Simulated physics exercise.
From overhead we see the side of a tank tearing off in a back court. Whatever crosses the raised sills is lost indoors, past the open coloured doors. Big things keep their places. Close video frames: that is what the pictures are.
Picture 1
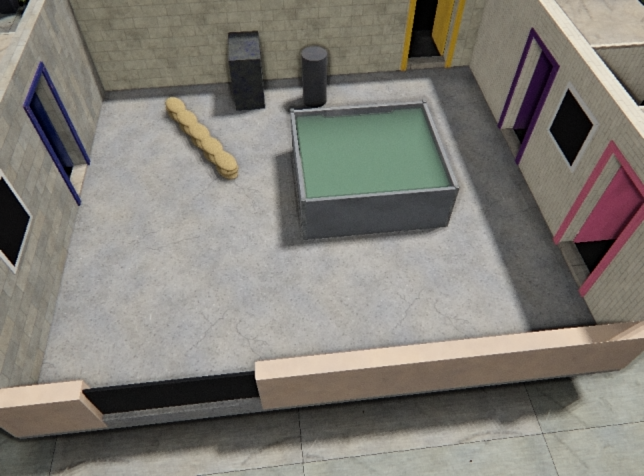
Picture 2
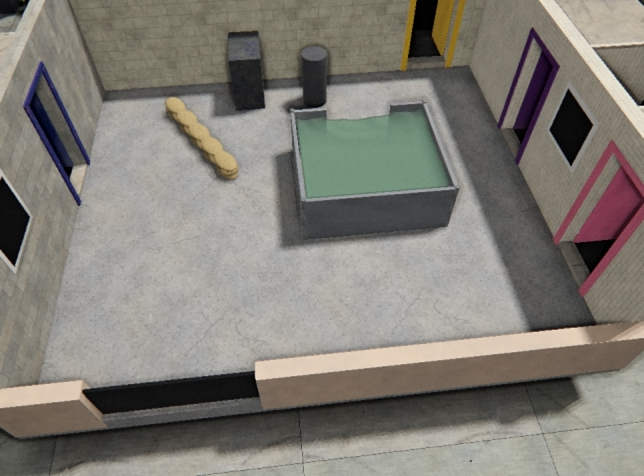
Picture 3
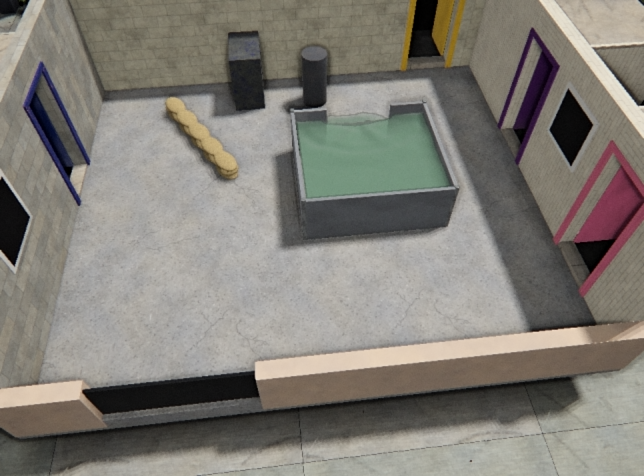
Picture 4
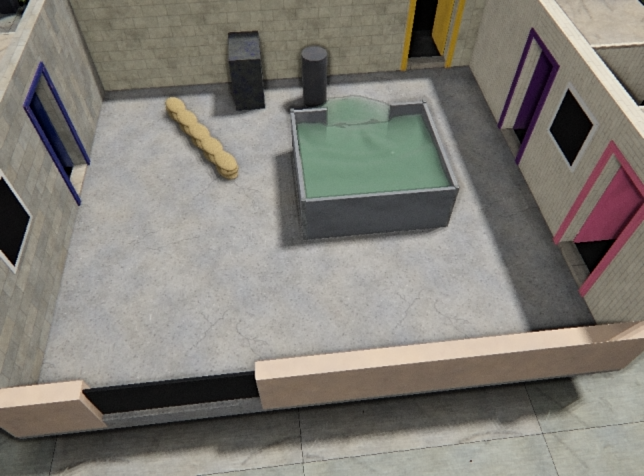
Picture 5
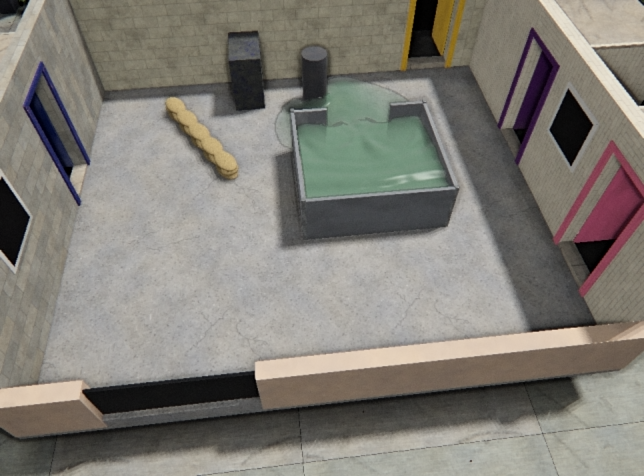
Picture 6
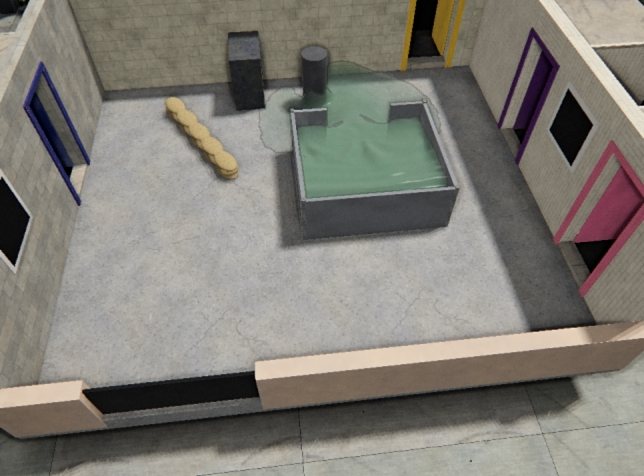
Green water pours through a gap in the tank's far side and spreads across the floor.
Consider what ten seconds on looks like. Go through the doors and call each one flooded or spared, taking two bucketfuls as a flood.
Blue door: Spared, yellow door: Flooded, purple door: Flooded, pink door: Flooded.
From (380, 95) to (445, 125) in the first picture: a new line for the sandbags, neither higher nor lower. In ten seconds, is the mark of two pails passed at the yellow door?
Result for the yellow door: It remains short.
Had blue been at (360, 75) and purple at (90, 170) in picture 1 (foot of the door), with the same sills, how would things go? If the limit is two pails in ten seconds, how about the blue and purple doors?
Here the blue door tops the limit while the purple door stays within the limit.
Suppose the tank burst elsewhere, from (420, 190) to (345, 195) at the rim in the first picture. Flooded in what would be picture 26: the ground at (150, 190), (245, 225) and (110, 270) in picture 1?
Going in your order, I'd say still bare, then still bare, then drenched.
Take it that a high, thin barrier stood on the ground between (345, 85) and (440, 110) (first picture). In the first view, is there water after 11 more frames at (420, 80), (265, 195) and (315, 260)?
Taking the three spots in turn, they are inundated, unwetted and unwetted.
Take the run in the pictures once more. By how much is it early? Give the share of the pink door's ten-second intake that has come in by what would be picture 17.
Around 0 %.
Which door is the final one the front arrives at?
Answer - the blue door.
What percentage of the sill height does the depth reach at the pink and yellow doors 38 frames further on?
Some 50 percent, then some 130 percent.
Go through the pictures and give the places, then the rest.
In the first frame, still water in the tank at (369, 150).
In the second frame, water pours out on the tank's far side and has run to a hidden place.
In the third frame, the front is at a hidden place, out from the gap on the tank's far side.
In the fourth frame, the front is at (332, 100), out from the gap on the tank's far side.
In the fifth frame, the front is at (336, 79), out from the gap on the tank's far side.
In the sixth frame, the front is at (378, 73), out from the gap on the tank's far side.
A moment on, water covers 15 % of the floor; the blue door not reached, the yellow door wet at the sill, nothing in, the purple door not reached, the pink door not reached.
Next, water covers 20 % of the floor; the blue door not reached, the yellow door under two buckets in, the purple door not reached, the pink door not reached.
Then, water covers 40 % of the floor; the blue door not reached, the yellow door over two buckets in, the purple door under two buckets in, the pink door wet at the sill, nothing in.
Later, water covers 70 % of the floor; the blue door wet at the sill, nothing in, the yellow door over two buckets in, the purple door over two buckets in, the pink door wet at the sill, nothing in.
In the end, water covers 95 % of the floor; the blue door wet at the sill, nothing in, the yellow door far over two buckets in, the purple door over two buckets in, the pink door over two buckets in.
